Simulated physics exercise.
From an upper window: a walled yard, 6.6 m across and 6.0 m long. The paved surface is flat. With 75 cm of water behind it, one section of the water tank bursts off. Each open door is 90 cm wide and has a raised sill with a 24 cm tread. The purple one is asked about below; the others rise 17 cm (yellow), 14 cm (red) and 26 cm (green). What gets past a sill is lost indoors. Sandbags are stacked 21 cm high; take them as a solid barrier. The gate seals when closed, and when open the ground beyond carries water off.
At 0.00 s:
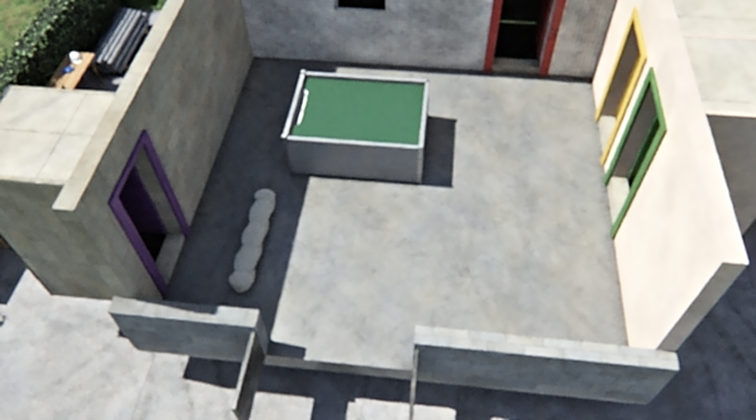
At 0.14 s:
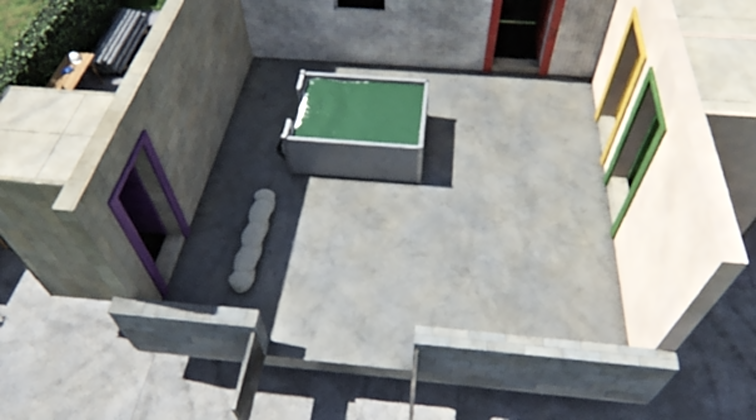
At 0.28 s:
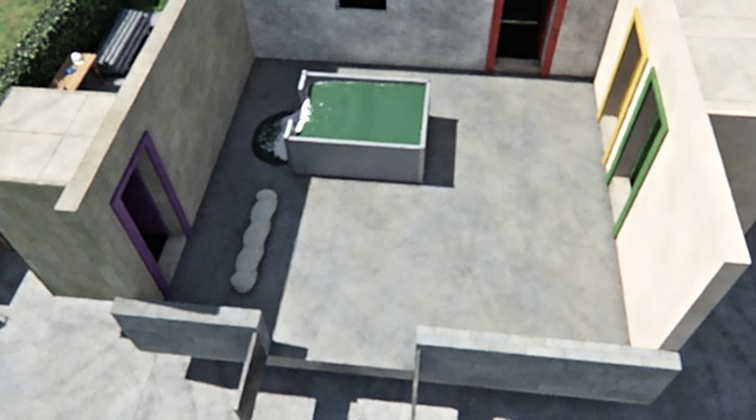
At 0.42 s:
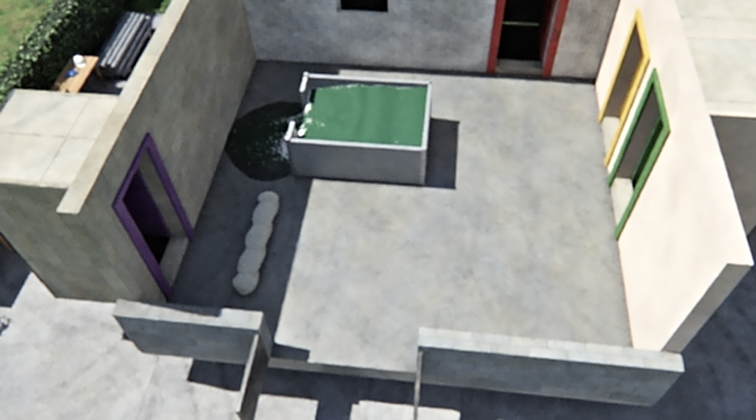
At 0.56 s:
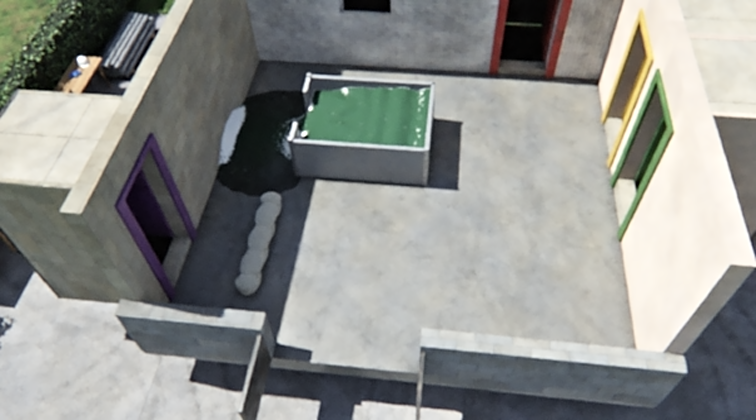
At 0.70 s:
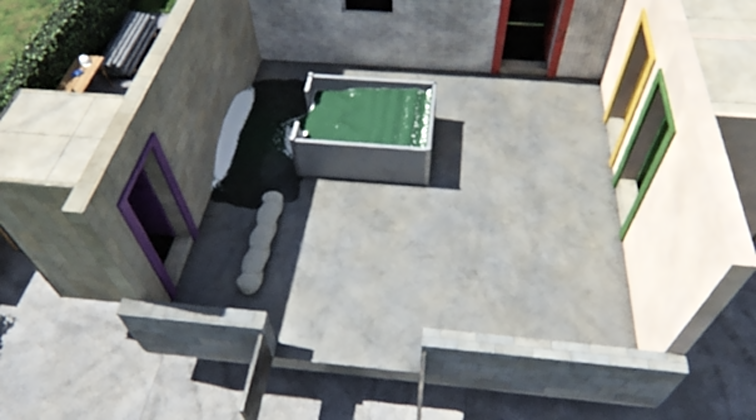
A water tank in a walled yard pours dark water onto the paving at left.
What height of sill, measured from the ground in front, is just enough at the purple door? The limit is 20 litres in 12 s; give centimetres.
At least 15.5 cm or so.
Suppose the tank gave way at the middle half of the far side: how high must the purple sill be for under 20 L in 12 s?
About 9.0 cm.
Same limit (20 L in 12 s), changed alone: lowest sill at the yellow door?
Roughly 7.5 cm at yellow.
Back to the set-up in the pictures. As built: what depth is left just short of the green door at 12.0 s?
About 4.0 cm.
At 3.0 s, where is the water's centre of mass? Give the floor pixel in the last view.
At about (317, 152).
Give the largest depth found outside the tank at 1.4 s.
About 46 cm.
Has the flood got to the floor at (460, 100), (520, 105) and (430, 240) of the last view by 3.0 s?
In that order: Wet, not reached, still dry.
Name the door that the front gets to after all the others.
It is the green one.
After 1.4 s water covers 15 % of the floor, deepest (46 cm) near (262, 60); 6 cm at the purple door, 0 litres in over its 15 cm sill.
After 3.0 s water covers 35 % of the floor, deepest (33 cm) near (186, 331); 6 cm at the purple door, 0 litres in over its 15 cm sill.
After 12.0 s water covers 95 % of the floor, deepest (9 cm) near (537, 368); 8 cm at the purple door, 21 litres in over its 15 cm sill.
At the purple door as built, the water arrived by 1.2 s and peaked near 20 cm at 4.4 s.
With a sill of 13 cm, 40 litres would have come in within the 12 s; with 17.5 cm, 8 litres. So under 20 litres takes about 15.5 cm.
